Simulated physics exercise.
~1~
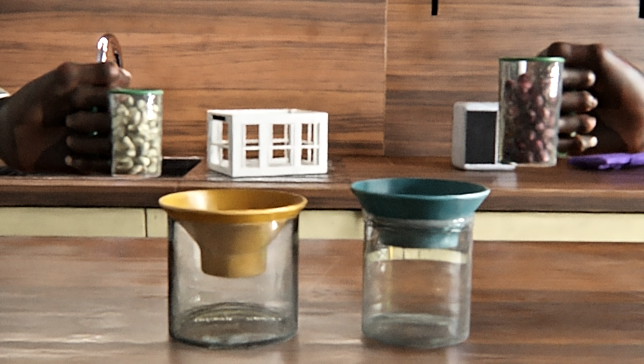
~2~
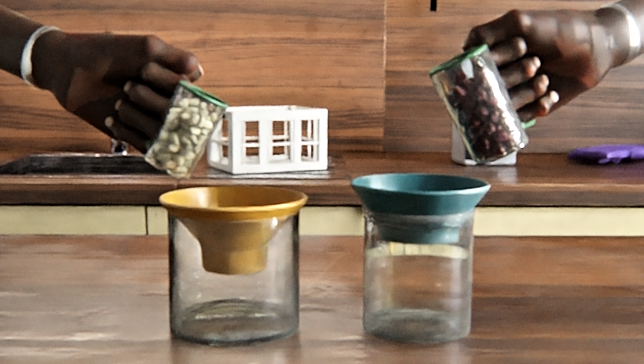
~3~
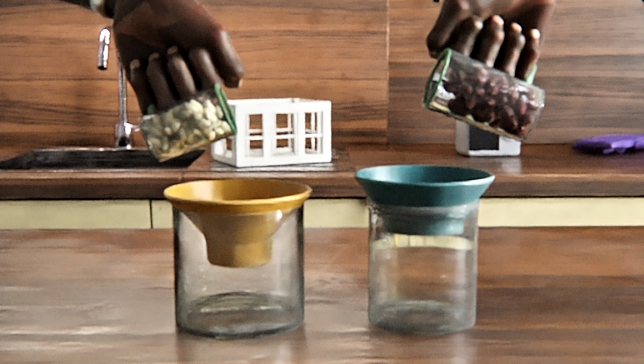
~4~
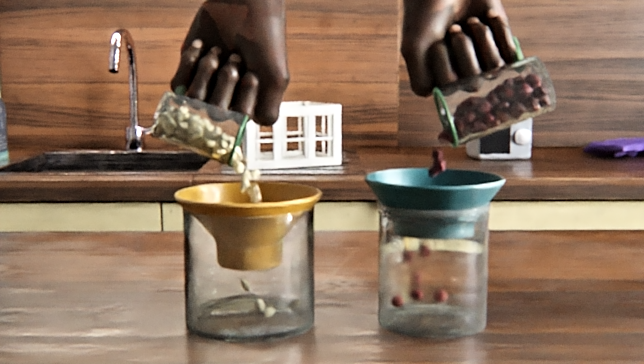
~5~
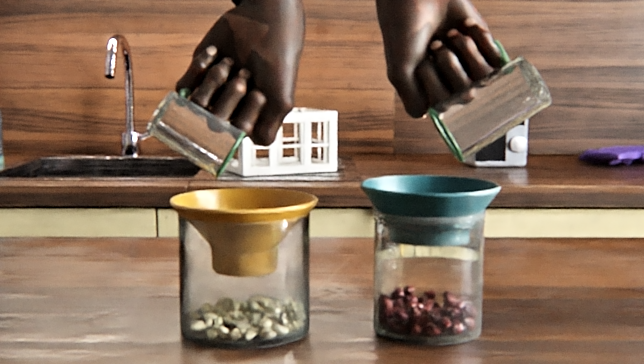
Two hands tipped small glass cups over a pair of jars, pouring pale beans through a yellow funnel on the left and dark red ones through a teal funnel on the right, until the cups looked empty and both jars held a layer of beans.
